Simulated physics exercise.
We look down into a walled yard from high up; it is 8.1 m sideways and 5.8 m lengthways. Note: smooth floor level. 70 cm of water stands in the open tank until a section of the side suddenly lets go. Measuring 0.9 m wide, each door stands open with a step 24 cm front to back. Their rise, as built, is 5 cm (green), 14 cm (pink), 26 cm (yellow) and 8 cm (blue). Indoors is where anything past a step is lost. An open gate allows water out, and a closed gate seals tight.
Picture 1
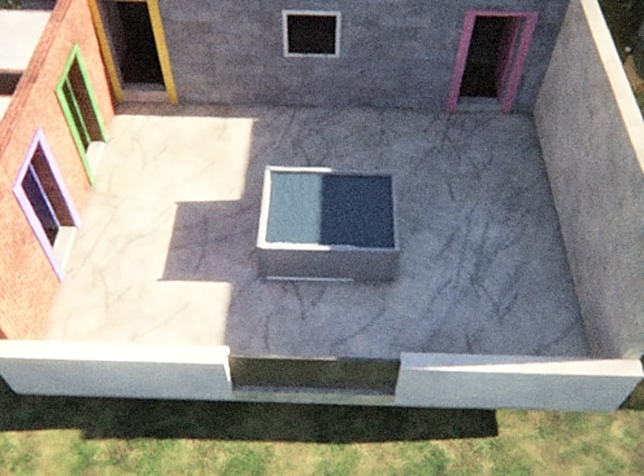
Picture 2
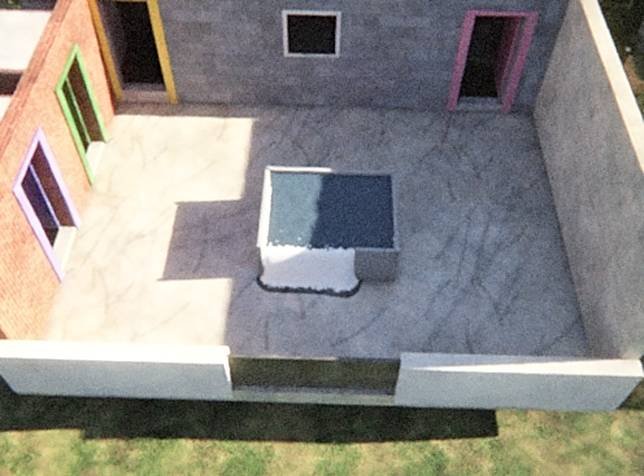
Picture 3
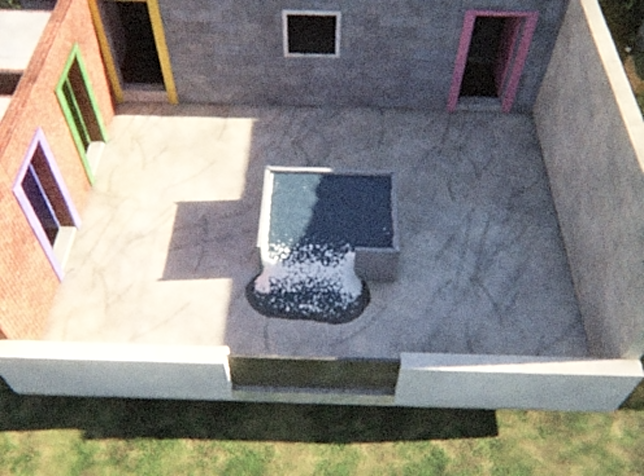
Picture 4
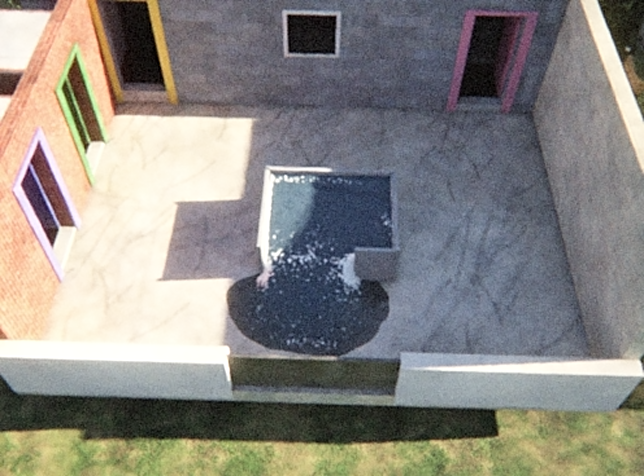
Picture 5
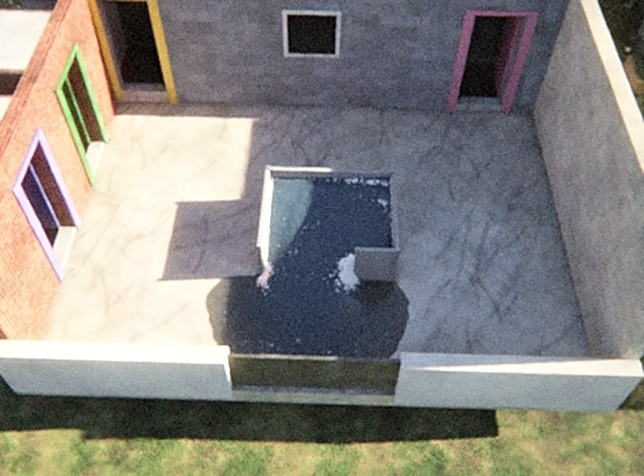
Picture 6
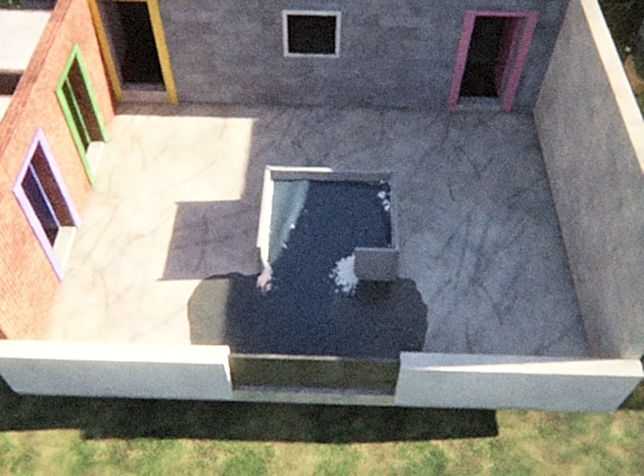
Walled yard seen from above, with water bursting from the front of a raised open tank and spreading across the pale floor.
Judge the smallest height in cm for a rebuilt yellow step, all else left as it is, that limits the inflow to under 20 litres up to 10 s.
Roughly 10 cm at the least.
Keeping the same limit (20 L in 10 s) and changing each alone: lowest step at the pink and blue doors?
You'd want about 6.0 centimetres at pink and about 7.5 centimetres at blue.
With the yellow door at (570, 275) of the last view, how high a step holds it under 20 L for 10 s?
8.0 cm.
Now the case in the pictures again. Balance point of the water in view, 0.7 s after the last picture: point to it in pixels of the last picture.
It lies near (312, 287) in the last picture.
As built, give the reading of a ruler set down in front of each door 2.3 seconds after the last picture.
In cm: Green 0, pink 0, yellow 0, blue 13.
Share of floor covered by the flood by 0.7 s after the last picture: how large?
Wet: Close to 15 %.
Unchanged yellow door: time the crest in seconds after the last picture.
At roughly 4.5 s.
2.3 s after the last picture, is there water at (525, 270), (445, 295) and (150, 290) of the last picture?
In order: Soaked, soaked, soaked.
Then, 0.7 s after the last picture water covers 15 % of the floor, deepest (44 cm) near (296, 377); it has not reached the yellow door.
Then, 2.3 s after the last picture water covers 40 % of the floor, deepest (29 cm) near (32, 369); it has not reached the yellow door.
Then, 9.3 s after the last picture water covers 95 % of the floor, deepest (12 cm) near (369, 191); 8 cm at the yellow door, 0 litres in over its 26 cm step.
At the yellow door as built, the water peaked near 14 cm, 4.5 s after the last picture.
With a step of 9 cm, 30 litres would have come in within the 10 s; with 12 cm, 5 litres. So under 20 litres takes about 10 cm.
